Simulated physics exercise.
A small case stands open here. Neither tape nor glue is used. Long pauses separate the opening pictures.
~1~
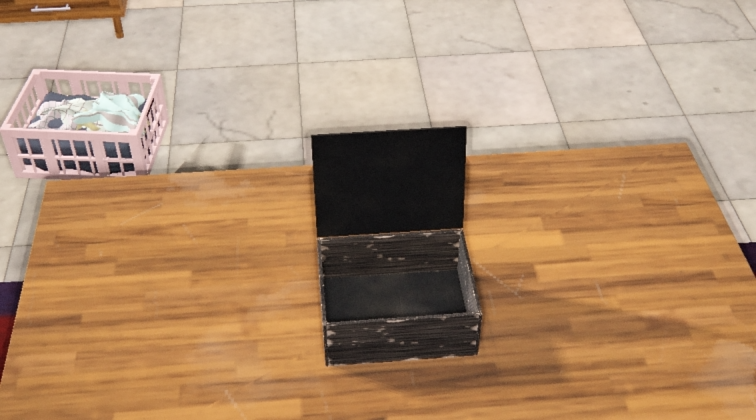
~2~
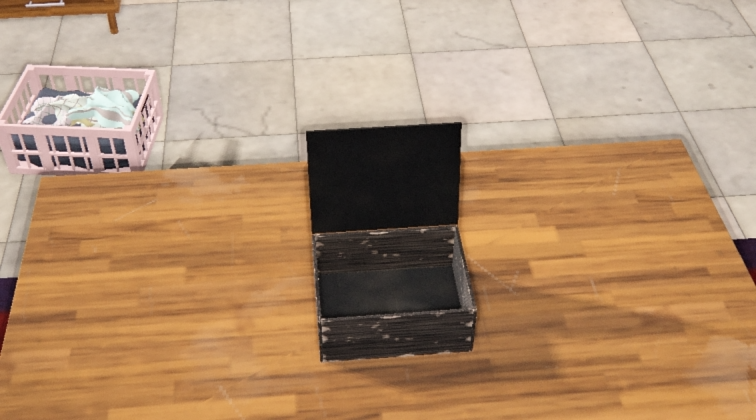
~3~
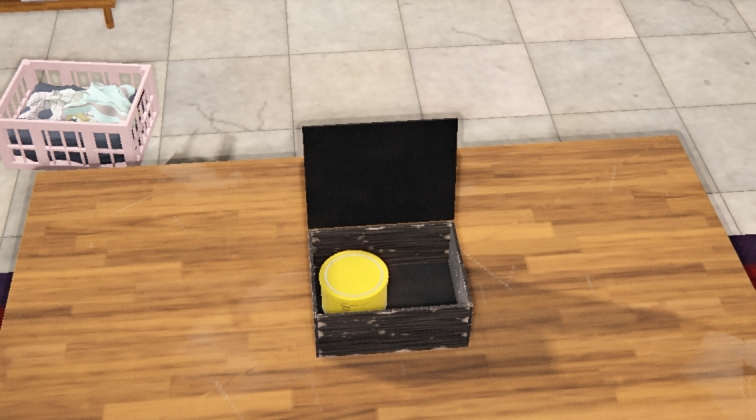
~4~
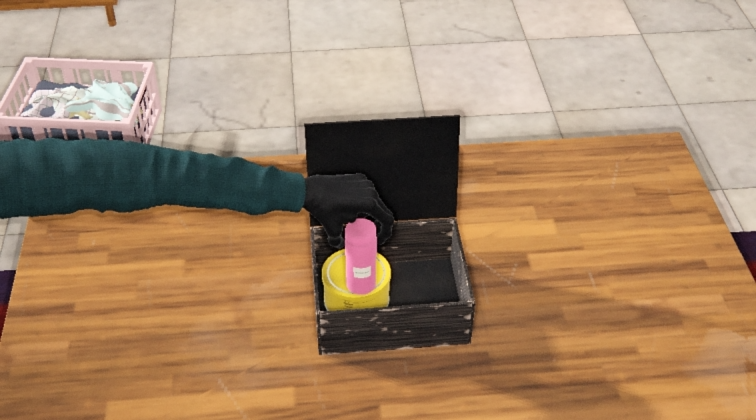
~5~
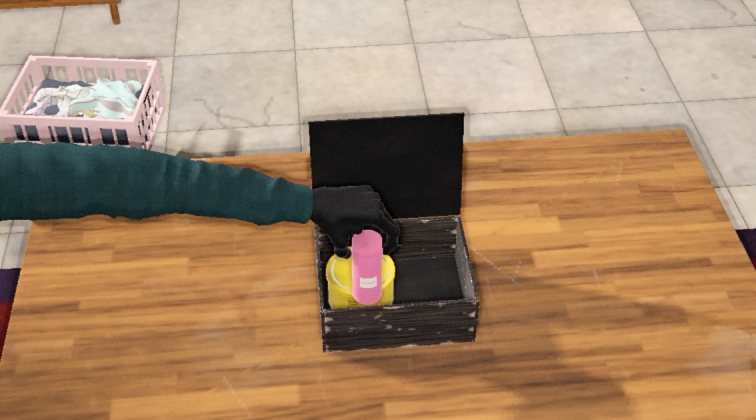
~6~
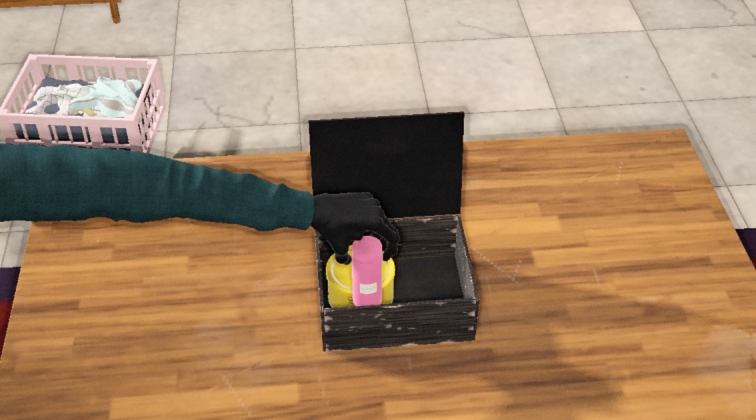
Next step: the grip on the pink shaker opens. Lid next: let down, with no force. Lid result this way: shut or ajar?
Closed.
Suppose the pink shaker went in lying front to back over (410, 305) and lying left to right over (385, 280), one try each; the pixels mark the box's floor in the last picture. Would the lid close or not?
Well, the first time the lid gets all the way down, and the second time it can't get down.
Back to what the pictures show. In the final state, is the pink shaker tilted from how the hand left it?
The pink shaker ends up tilted.
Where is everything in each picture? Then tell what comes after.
In the first frame, the last thing is not in view yet.
In the second frame, the last thing is not in view yet.
In the third frame, the last thing is not in view yet; yellow tub (354, 289).
The fourth frame shows on its way; pink shaker (361, 257); yellow tub (356, 286).
The fifth frame shows on its way; pink shaker (367, 268).
The sixth frame shows in place under the hand; pink shaker (367, 274).
Then, 0.90 s after the last picture, lid starting down; pink shaker tipped 66° from how it was near (419, 284).
Then, 1.20 s after the last picture, lid starting down; pink shaker on its side near (427, 306).
Then, 1.70 s after the last picture, lid 47° above the rim; pink shaker on its side near (426, 307).
Then, 1.90 s after the last picture, lid 16° above the rim; pink shaker on its side near (426, 307).
At rest, lid shut; tipped over in the box, pink shaker; yellow tub in place. Seen from the same camera at the end, pink shaker near (426, 308).
